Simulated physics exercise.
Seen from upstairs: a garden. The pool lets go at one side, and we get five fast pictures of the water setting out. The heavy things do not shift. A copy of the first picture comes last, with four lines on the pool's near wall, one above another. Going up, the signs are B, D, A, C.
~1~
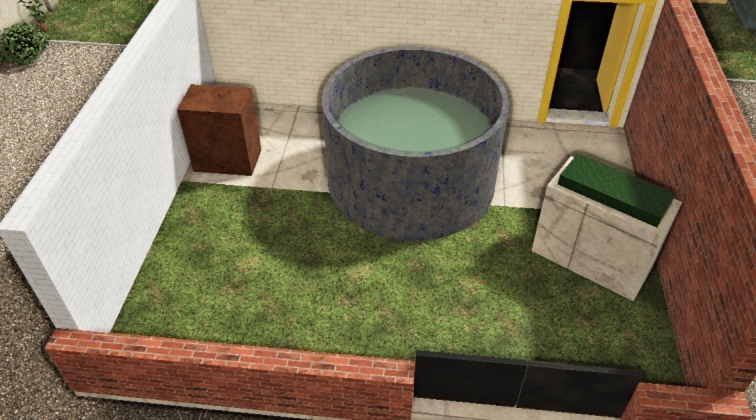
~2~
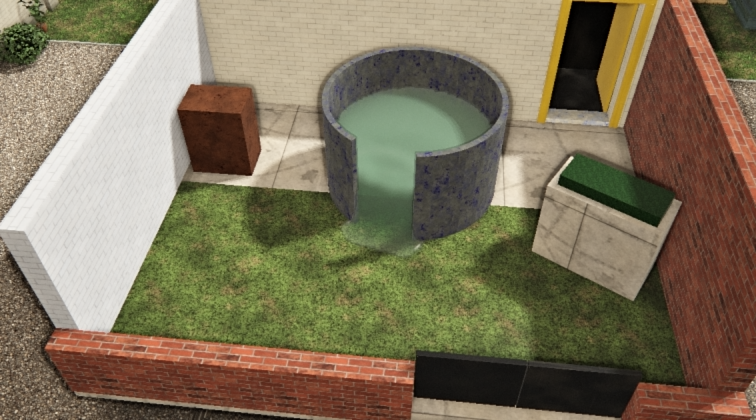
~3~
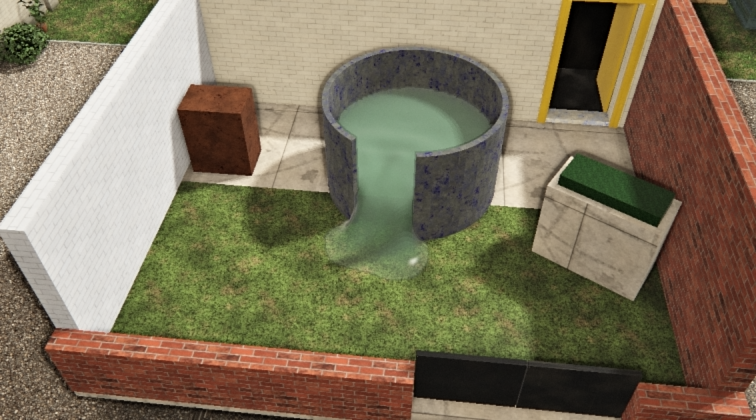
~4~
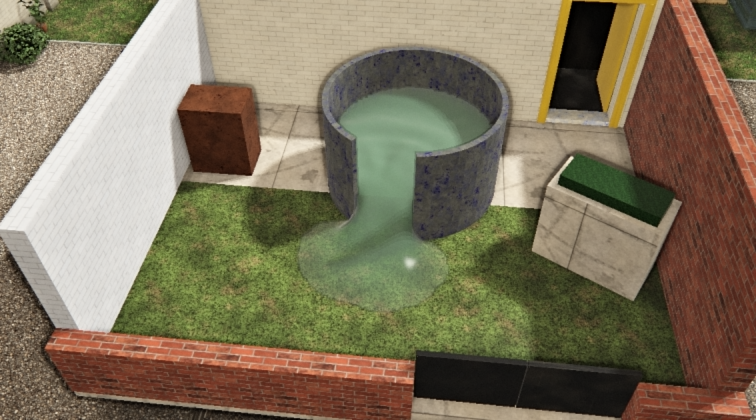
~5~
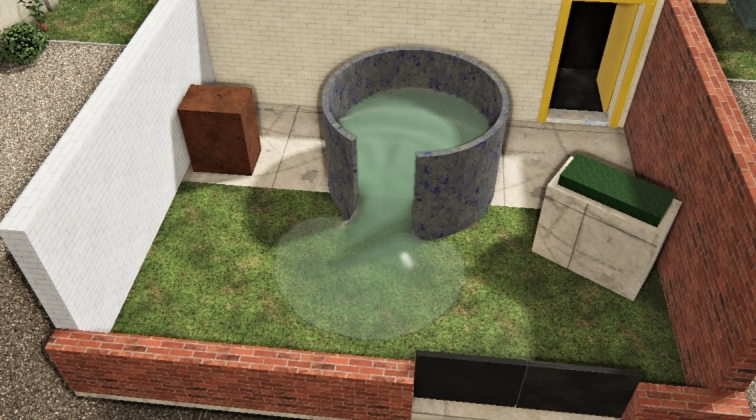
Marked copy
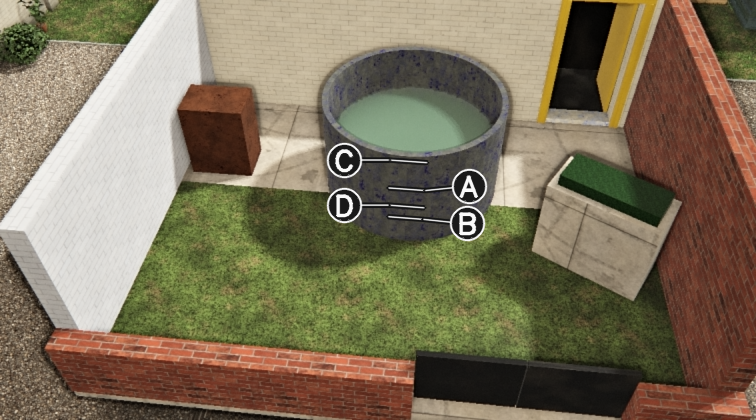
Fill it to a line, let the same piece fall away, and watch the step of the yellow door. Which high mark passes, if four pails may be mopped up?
A is the one.
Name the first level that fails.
That is level C.
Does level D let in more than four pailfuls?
No.
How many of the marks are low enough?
Three of them.
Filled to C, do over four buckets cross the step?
Yes, it does.
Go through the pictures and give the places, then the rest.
In the first frame, water in the pool at rest, its middle at (413, 134); foot of the yellow doorway at (577, 124); shut gate at (525, 369).
In the second frame, front seen at (348, 224), 1 % of the ground wet.
In the third frame, front seen at (337, 257), 3 % of the ground wet.
In the fourth frame, front seen at (325, 289), 7 % of the ground wet.
In the fifth frame, front seen at (288, 285), 12 % of the ground wet.
On the marked copy, A at (406, 189); B at (405, 218); C at (407, 161); D at (406, 206); from the bottom up B, D, A, C.
For level A, a bucket or two gets in.
For level B, nothing gets over.
For level C, about 9 bucketfuls get in.
For level D, nothing gets over.
